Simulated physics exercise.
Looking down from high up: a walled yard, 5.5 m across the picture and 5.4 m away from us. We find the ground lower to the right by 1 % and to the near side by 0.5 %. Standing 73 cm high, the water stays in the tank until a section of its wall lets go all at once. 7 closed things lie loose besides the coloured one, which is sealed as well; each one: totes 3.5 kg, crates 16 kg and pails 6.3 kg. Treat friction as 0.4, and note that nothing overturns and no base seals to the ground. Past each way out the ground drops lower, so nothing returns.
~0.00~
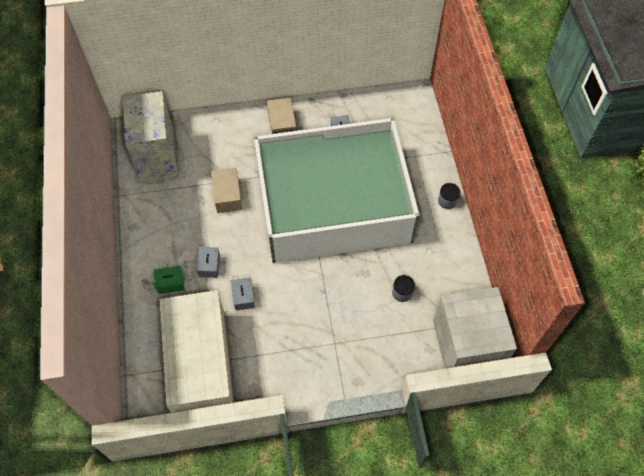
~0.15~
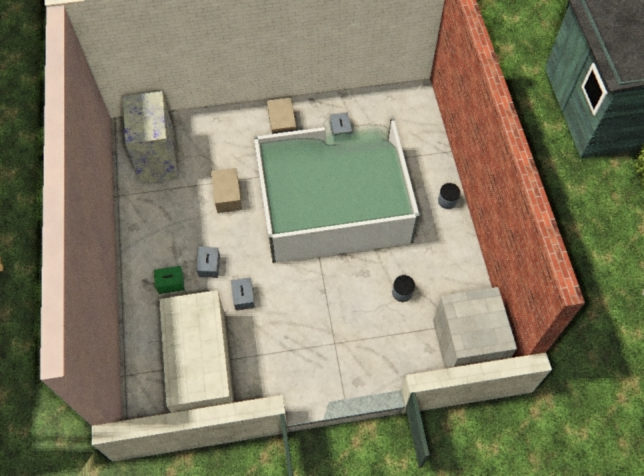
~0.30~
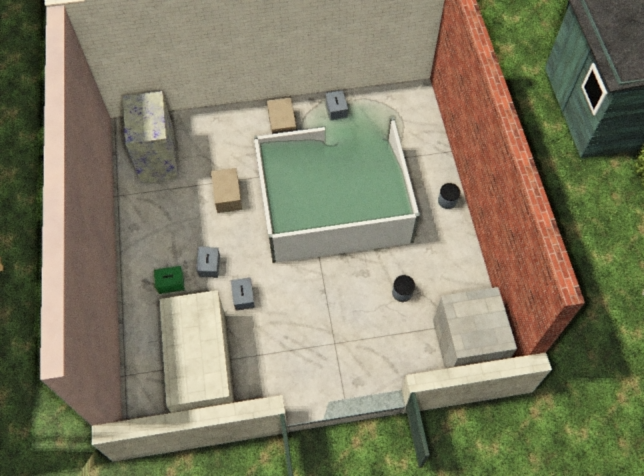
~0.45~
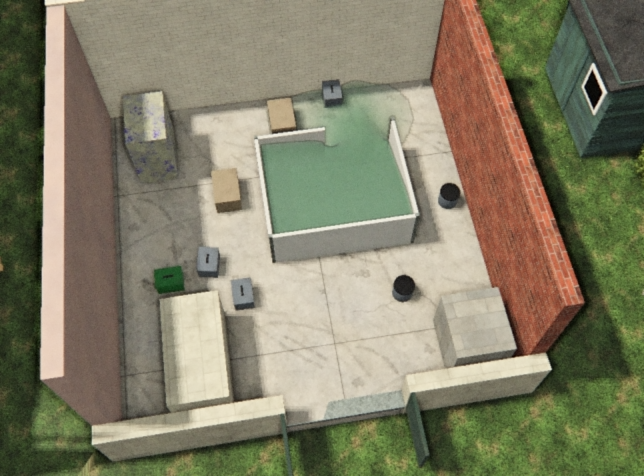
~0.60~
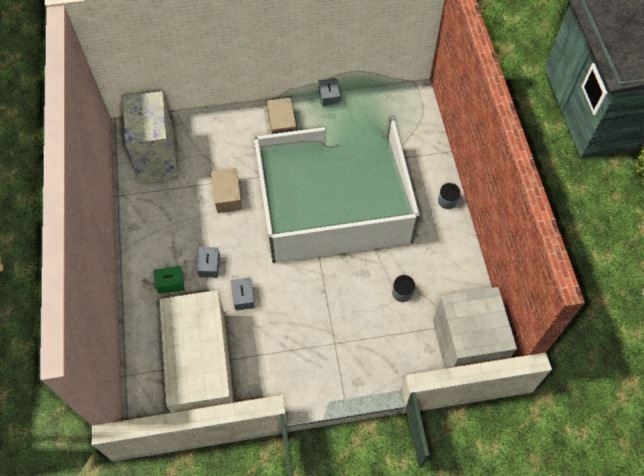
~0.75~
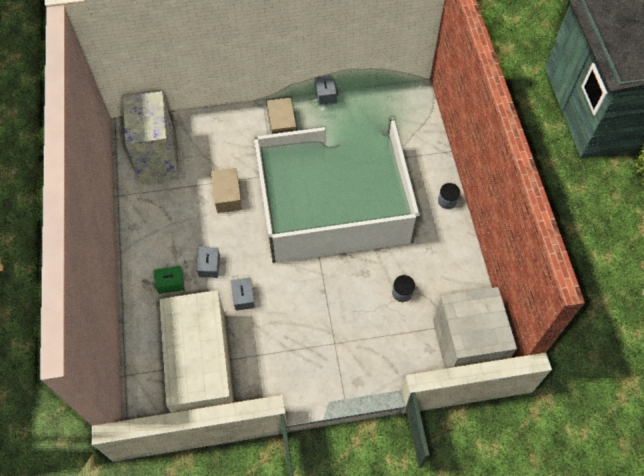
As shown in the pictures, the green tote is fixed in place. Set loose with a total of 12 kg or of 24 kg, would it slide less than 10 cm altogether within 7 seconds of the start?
It's likely that the extra mass is necessary.
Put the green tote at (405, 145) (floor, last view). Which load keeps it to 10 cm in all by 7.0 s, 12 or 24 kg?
Both fall short.
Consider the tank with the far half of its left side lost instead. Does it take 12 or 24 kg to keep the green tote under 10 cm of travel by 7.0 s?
Then, in short, both are too little.
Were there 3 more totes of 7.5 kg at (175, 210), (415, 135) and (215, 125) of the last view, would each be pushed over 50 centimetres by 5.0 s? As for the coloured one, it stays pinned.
First one went beyond, second went beyond, third went beyond.
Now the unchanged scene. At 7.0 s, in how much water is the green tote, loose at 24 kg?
6 cm, roughly.
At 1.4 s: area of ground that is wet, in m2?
About 8.5 m2.
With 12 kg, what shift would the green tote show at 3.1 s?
Roughly 0 cm.
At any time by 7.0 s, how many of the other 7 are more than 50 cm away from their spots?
It adds up to 7.
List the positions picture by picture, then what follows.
The green tote at (168, 277), on the bottom; water covers 3.5 m2; 0 of 8 have shifted, in the first frame.
The green tote at (168, 277), on the bottom; water covers 4.1 m2; 1 of 8 have shifted, in the second frame.
The green tote at (168, 277), on the bottom; water covers 5.1 m2; 1 of 8 have shifted, in the third frame.
The green tote at (168, 277), on the bottom; water covers 6.0 m2; 1 of 8 have shifted, in the fourth frame.
The green tote at (168, 277), on the bottom; water covers 6.3 m2; 1 of 8 have shifted, in the fifth frame.
The green tote at (168, 277), on the bottom; 6.6 m2 under water; 1 of 8 have shifted, in the sixth frame.
After 1.4 s the green tote would be 0 cm from its start with 12 kg and 0 cm from its start with 24 kg; 0 cm of water round it then.
After 3.1 s the green tote would be 0 cm from its start with 12 kg and 0 cm from its start with 24 kg; 2 cm of water round it then.
After 4.9 s the green tote would be 37 cm from its start with 12 kg and 1 cm from its start with 24 kg; 7 cm of water round it then.
After 7.0 s the green tote would be 95 cm from its start with 12 kg and 1 cm from its start with 24 kg; 6 cm of water round it then.
